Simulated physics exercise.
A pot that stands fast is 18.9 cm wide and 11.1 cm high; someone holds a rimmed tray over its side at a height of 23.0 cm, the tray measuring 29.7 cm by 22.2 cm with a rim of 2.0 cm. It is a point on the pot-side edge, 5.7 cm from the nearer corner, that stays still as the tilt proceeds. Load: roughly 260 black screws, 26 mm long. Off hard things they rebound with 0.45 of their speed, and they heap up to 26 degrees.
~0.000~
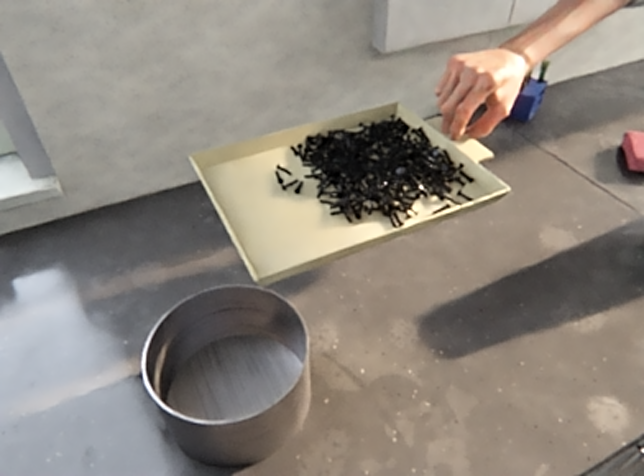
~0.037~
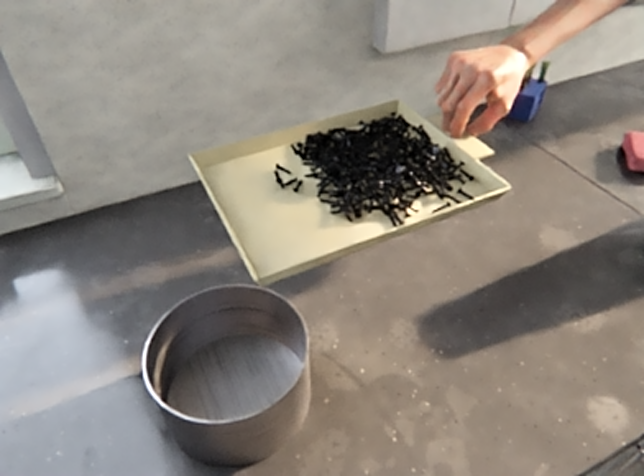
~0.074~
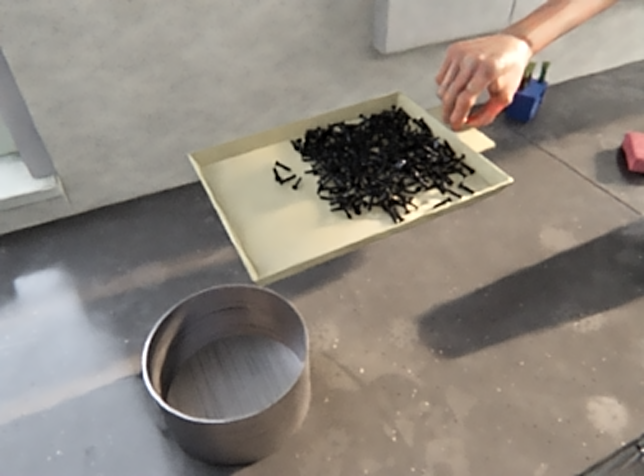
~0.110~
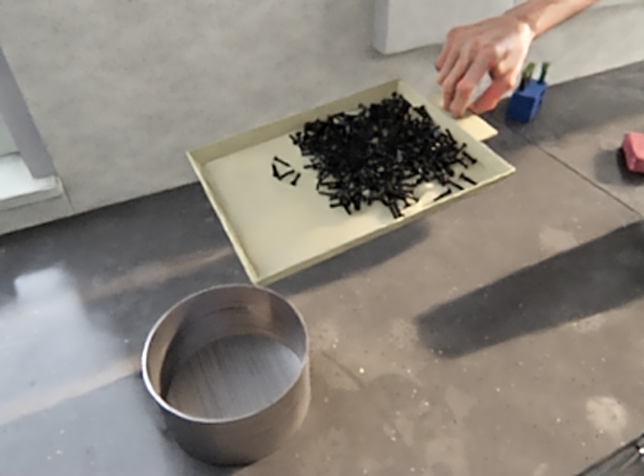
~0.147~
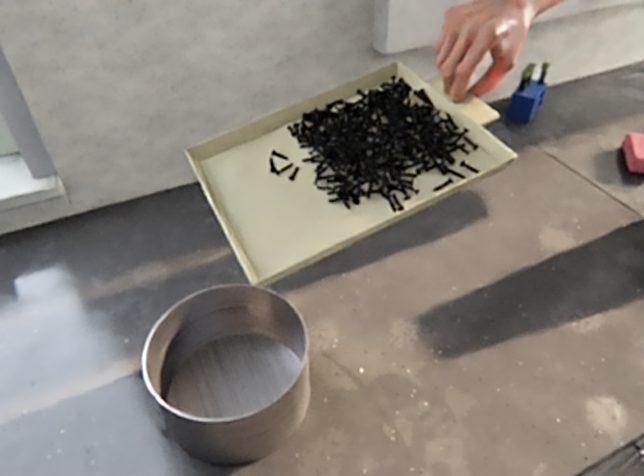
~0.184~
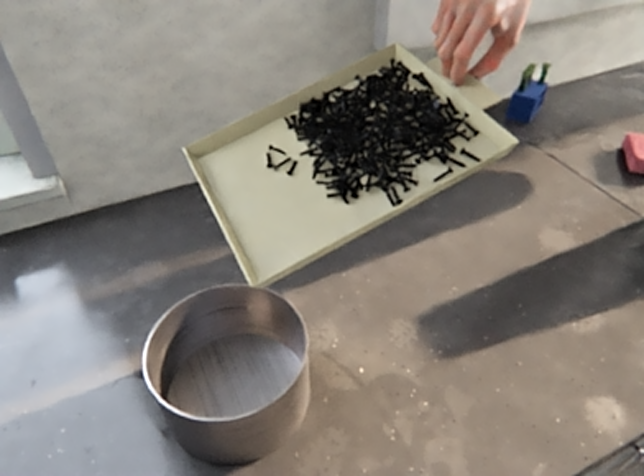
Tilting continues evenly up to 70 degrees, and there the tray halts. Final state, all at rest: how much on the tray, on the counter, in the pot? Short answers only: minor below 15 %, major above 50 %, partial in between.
Left on the tray: Minor, counter: Partial, pot: Major.
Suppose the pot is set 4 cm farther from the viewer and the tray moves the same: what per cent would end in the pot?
Expect something close to 35 per cent.
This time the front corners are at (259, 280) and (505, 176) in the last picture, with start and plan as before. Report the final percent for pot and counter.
Pot 55 % / counter 45 %.
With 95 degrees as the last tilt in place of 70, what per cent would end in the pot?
Share in the pot: Around 70 %.
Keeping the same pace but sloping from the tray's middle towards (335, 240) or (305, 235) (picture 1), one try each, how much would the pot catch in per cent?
That would be close to 40 per cent, then close to 60 per cent.
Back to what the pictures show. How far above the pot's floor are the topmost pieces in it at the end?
About 3.0 centimetres.
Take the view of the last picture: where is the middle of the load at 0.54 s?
Approximately (270, 166) in the last view.
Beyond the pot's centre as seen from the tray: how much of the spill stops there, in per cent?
Around 100 in a hundred.
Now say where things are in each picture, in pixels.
In the first picture, tray tilt 0 degrees, front corners at (259, 272) and (502, 187); middle of the pieces at (376, 163); pot at (227, 346).
In the second picture, tray tilt 1 degrees, front corners at (259, 272) and (502, 185); middle of the pieces at (376, 161).
In the third picture, tray tilt 3 degrees, front corners at (259, 272) and (503, 179); middle of the pieces at (376, 156).
In the fourth picture, tray tilt 7 degrees, front corners at (258, 274) and (505, 168), lowest corner left front; middle of the pieces at (376, 148).
In the fifth picture, tray tilt 11 degrees, front corners at (257, 276) and (507, 155), lowest corner left front; middle of the pieces at (375, 137).
In the sixth picture, tray tilt 16 degrees, front corners at (256, 278) and (508, 141), lowest corner left front; middle of the pieces at (373, 126); pot at (227, 344). The tray's pace is about 130 degrees a second.
Then, at 0.40 s, tilt 44 degrees; the tray holds 100 %, the pot 0 %.
After 0.54 s, tilt 62 degrees; the tray holds 100 %, the pot 0 %.
After 0.81 s, tilt 70 degrees; the tray holds 5 %, the pot 50 %.
By 2.1 s all is still; tray 5 %, counter 30 %, pot 65 %.
